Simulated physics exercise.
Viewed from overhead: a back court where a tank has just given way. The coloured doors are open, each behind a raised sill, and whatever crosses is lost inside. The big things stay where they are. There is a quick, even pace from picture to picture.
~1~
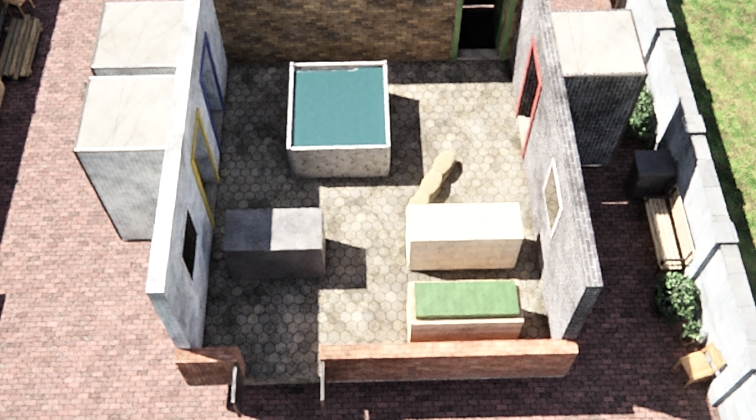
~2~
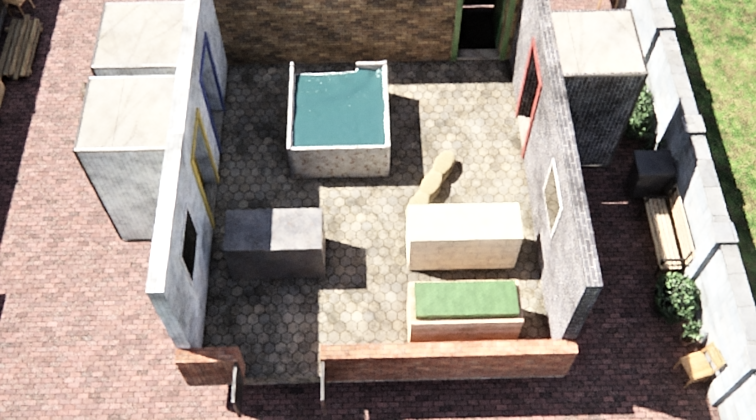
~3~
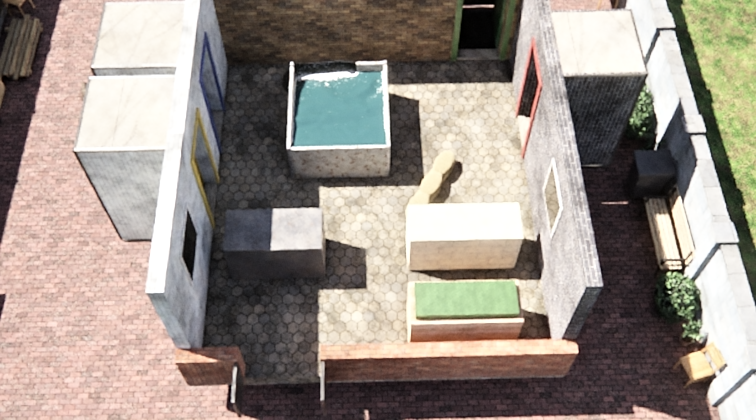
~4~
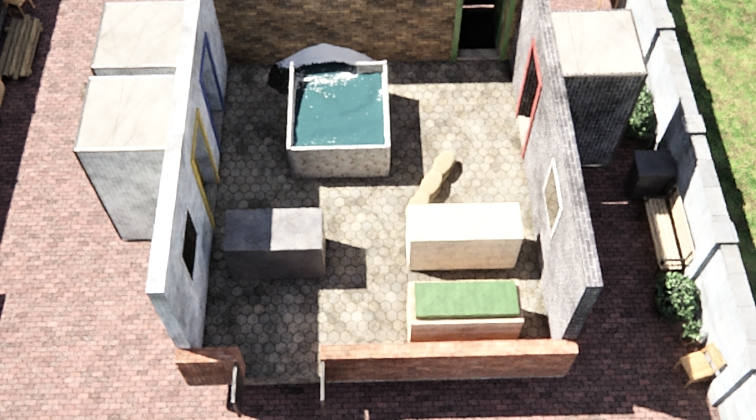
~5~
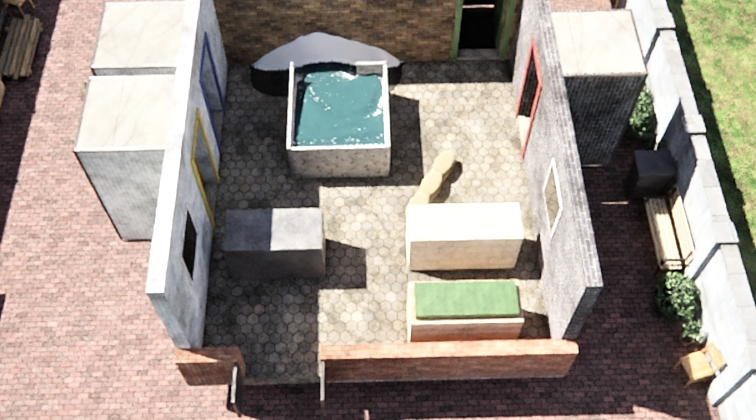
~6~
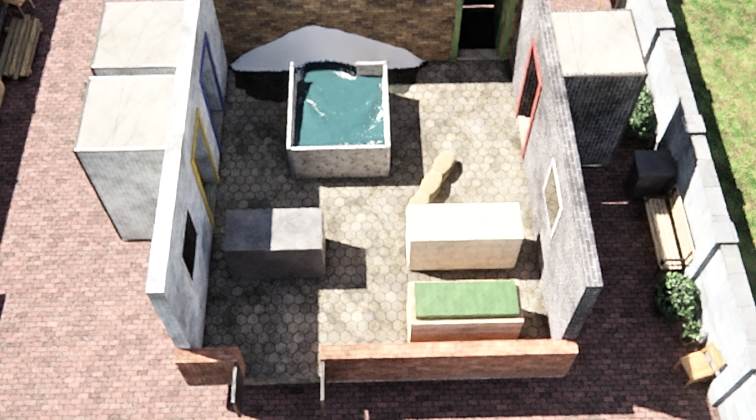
Teal water fills an open, pale-walled tank near the back of a paved court, seen from a still, high viewpoint. Grey, cream and green-topped blocks stand nearer, between walls with blue and yellow frameworks on the left and red on the right, below a brick back wall. The tank's far side opens, the surface ripples and foams, and pale water pours out behind, spreading left and then right.
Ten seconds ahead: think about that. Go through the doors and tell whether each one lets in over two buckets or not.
In order: The blue door will most likely go past the limit; the green door will most likely go past the limit; the yellow door will most likely go past the limit; the red door will most likely go past the limit.
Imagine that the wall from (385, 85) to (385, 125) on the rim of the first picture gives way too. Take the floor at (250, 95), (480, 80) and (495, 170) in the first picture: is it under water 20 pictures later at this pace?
So: Spared, then wetted, then wetted.
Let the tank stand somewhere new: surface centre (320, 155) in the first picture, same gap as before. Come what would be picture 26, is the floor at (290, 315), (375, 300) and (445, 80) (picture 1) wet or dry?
In that order: No water, clear, under water.
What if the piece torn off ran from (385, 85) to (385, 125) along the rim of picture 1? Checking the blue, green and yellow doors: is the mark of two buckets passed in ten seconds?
Going door by door, blue falls below the limit, then green overflows, then yellow falls below the limit.
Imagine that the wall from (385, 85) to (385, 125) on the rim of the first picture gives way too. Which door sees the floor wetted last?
My answer is the blue one.
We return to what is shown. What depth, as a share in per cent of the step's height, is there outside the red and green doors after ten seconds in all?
I reckon it's around 80 and then 120 per cent.
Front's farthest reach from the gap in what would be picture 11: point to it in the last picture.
Roughly at (504, 63).
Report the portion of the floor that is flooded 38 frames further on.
Estimate: Near 90 %.
A moment on, water covers 25 % of the floor; the blue door wet at the sill, nothing in, the green door wet at the sill, nothing in, the yellow door not reached, the red door not reached.
Next, water covers 45 % of the floor; the blue door under two buckets in, the green door wet at the sill, nothing in, the yellow door wet at the sill, nothing in, the red door under two buckets in.
Then, water covers 60 % of the floor; the blue door over two buckets in, the green door under two buckets in, the yellow door wet at the sill, nothing in, the red door over two buckets in.
Later, water covers 90 % of the floor; the blue door over two buckets in, the green door over two buckets in, the yellow door under two buckets in, the red door over two buckets in.
In the end, water covers 95 % of the floor; the blue door over two buckets in, the green door over two buckets in, the yellow door over two buckets in, the red door far over two buckets in.
